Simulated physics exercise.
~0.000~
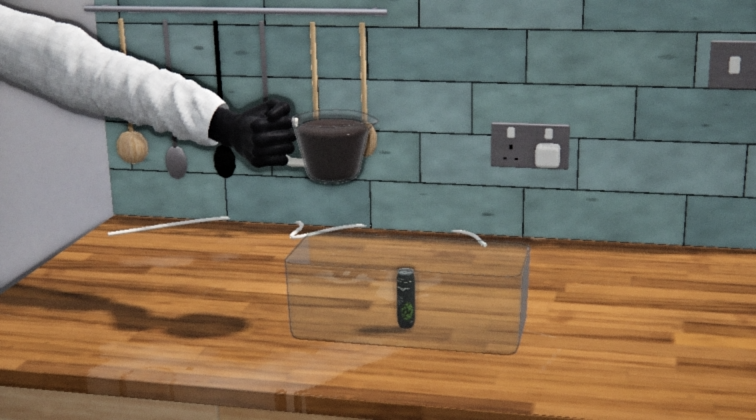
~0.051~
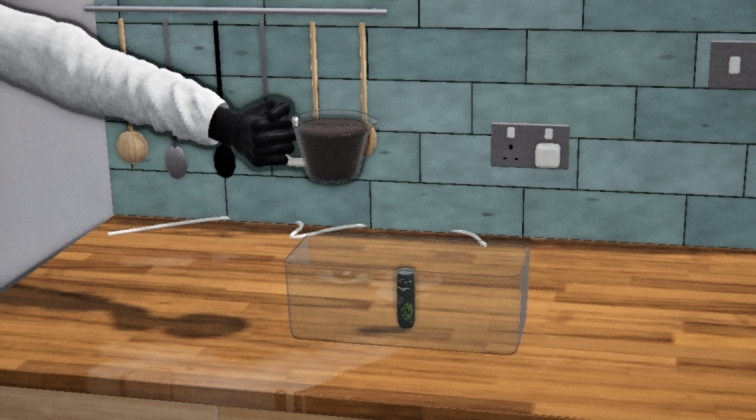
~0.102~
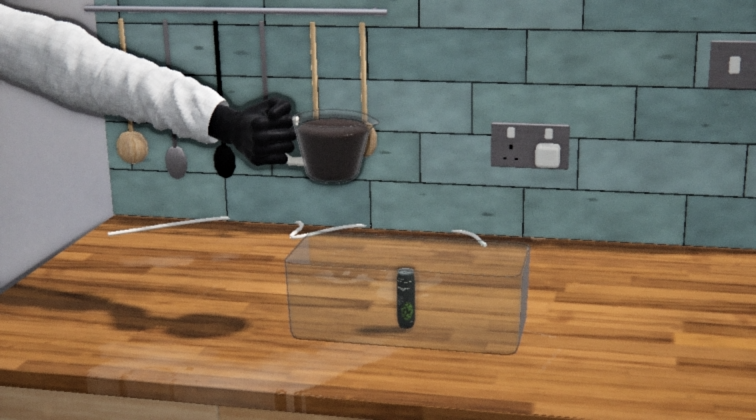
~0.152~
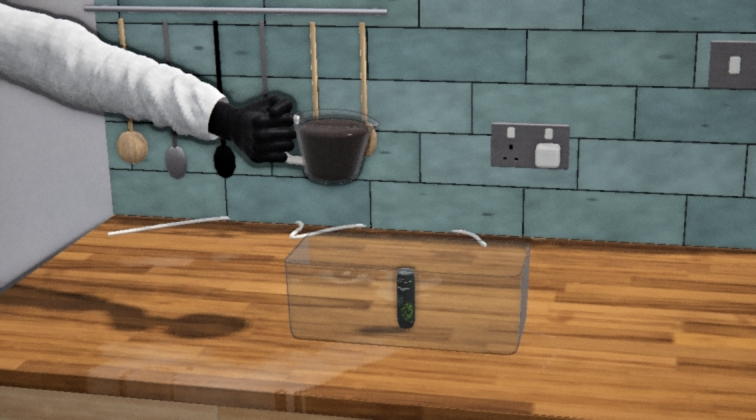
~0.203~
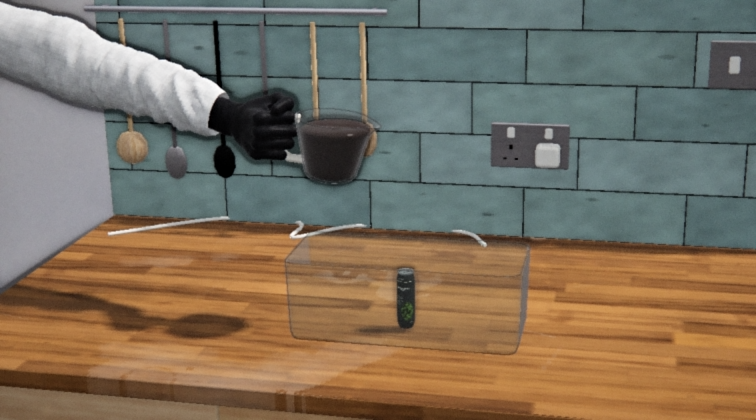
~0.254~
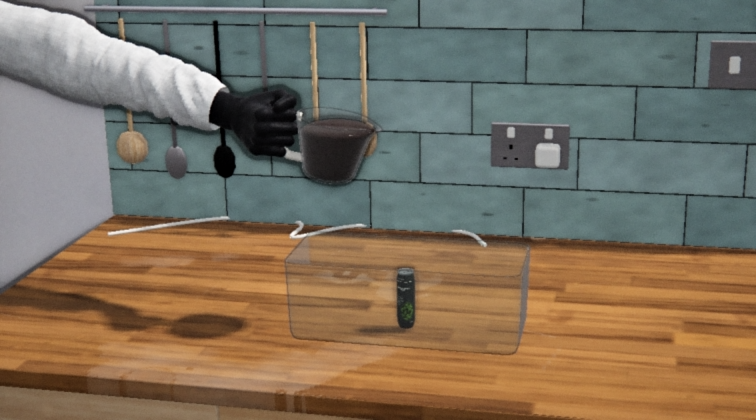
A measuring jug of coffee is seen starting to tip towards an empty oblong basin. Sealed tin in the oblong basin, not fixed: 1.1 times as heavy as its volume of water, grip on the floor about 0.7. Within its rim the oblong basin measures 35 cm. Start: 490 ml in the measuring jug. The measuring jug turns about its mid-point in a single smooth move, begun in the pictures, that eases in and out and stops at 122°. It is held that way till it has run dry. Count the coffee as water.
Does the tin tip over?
No, it stays on its base.
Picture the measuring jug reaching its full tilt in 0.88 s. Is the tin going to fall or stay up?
Outcome - the tin ends up overturned.
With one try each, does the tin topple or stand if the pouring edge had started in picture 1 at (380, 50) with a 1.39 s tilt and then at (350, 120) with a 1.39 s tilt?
First it stays up; then it goes over.
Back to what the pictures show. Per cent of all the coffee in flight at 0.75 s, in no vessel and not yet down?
Near 28 per cent at that time.
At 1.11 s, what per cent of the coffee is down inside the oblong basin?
It works out near 90 per cent.
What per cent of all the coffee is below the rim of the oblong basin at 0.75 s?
Roughly 16 per cent.
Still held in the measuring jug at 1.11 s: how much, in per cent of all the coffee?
Close to 2 percent of the total.
After 0.75 s the tilt is 68° and 57 per cent is still to pour; the tin stands where it began.
After 1.11 s the tilt is 110° and 2 per cent is still to pour; the tin stands where it began.
After 1.48 s the tilt is 122° and 0 per cent is still to pour; the tin stands where it began.
After 1.89 s the tilt is 122° and 0 per cent is still to pour; the tin stands where it began.
In the end the tin stands where it began.
